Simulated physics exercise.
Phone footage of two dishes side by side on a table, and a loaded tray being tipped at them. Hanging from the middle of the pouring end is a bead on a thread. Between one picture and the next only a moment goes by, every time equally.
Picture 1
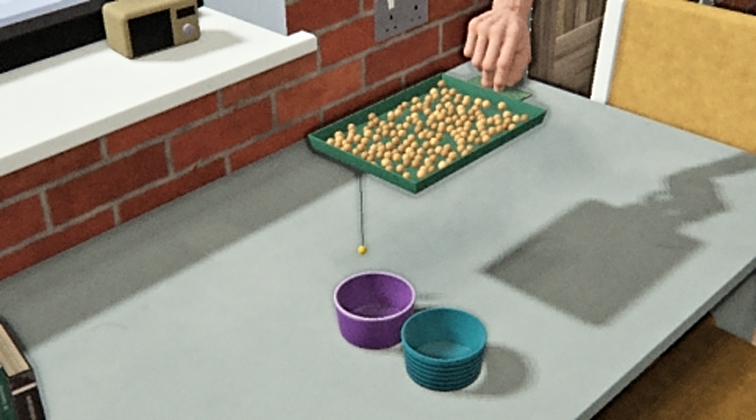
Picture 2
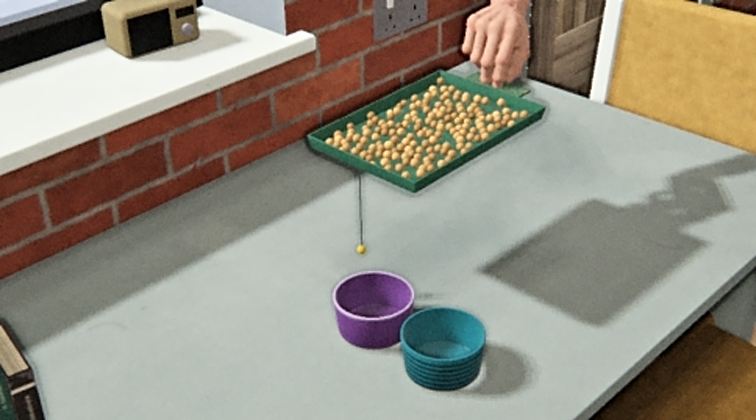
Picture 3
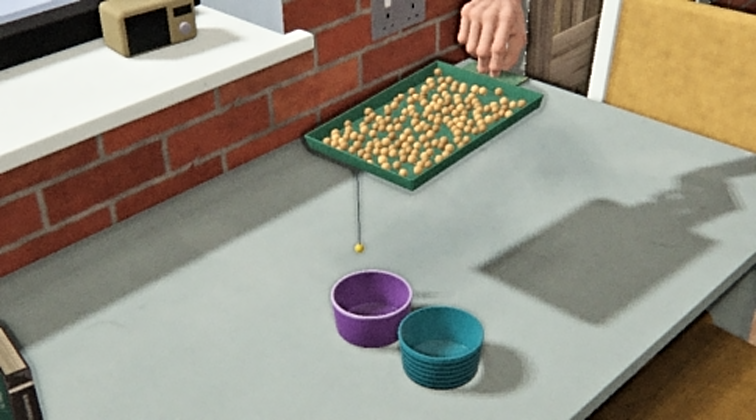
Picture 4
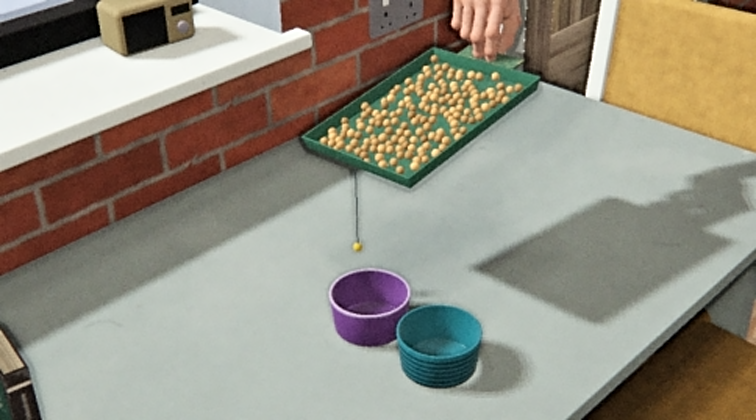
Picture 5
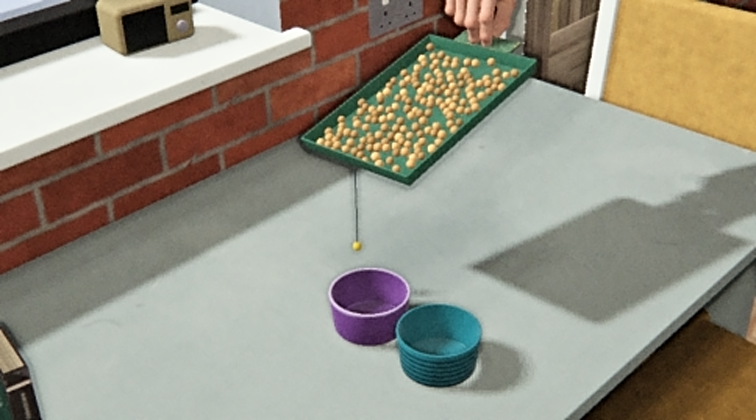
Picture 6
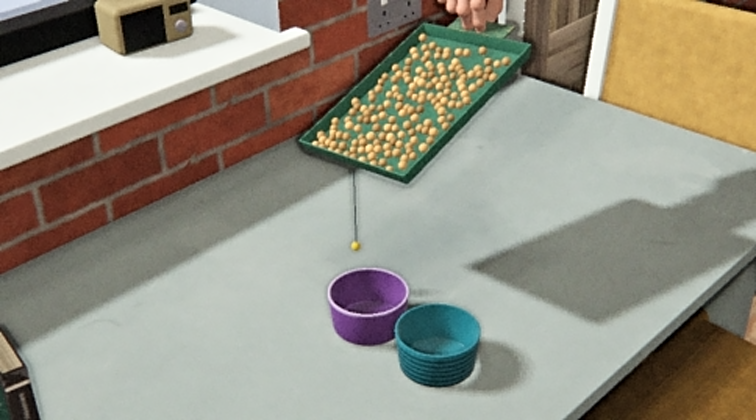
A hand at the top grips the far end of a green tray of small tan balls above a grey table, seen from above at an angle beside a red brick wall. A yellow bead hangs on a thread from the tray's near edge, with a purple dish and a teal dish below. The hand gradually raises and tilts the tray, and the balls shift toward its lower left, while the view drifts very slightly.
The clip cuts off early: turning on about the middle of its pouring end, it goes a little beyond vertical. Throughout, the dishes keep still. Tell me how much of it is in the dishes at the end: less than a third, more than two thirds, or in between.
At the end the dishes hold less than a third of it.
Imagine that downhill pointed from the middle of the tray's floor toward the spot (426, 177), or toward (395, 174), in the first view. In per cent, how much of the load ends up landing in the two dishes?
40 % and 70 %, roughly.
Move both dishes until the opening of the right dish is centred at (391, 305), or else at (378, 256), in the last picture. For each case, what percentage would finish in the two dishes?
40% for the first placement, 20% for the second.
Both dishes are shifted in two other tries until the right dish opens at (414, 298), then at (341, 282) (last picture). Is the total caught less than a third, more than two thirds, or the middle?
Taking the two places in turn, the answer is below one third and then beyond two thirds.
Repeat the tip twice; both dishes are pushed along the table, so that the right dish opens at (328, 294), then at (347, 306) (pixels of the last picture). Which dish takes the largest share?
Well, the first time it's the one placed on the left, and the second time it's the one placed on the left.
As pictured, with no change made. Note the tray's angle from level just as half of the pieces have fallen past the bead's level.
Roughly 90°.
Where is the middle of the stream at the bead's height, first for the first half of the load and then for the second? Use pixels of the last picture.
The first part at (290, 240); the rest at (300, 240).
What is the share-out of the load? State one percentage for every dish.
Near 0 in a hundred for the left dish; near 0 for the right dish.
Soon, tray tipped steeply; most on the tray; a stray few outside both; a small part in the air.
A while on, tray tipped past a quarter turn; a small part on the tray; about two thirds outside both; about a quarter in the air.
Towards the end, tray tipped past a quarter turn; a stray few in the left dish; nearly all outside both.
Finally, tray tipped past a quarter turn; none in the right dish; a stray few in the left dish; nearly all outside both.
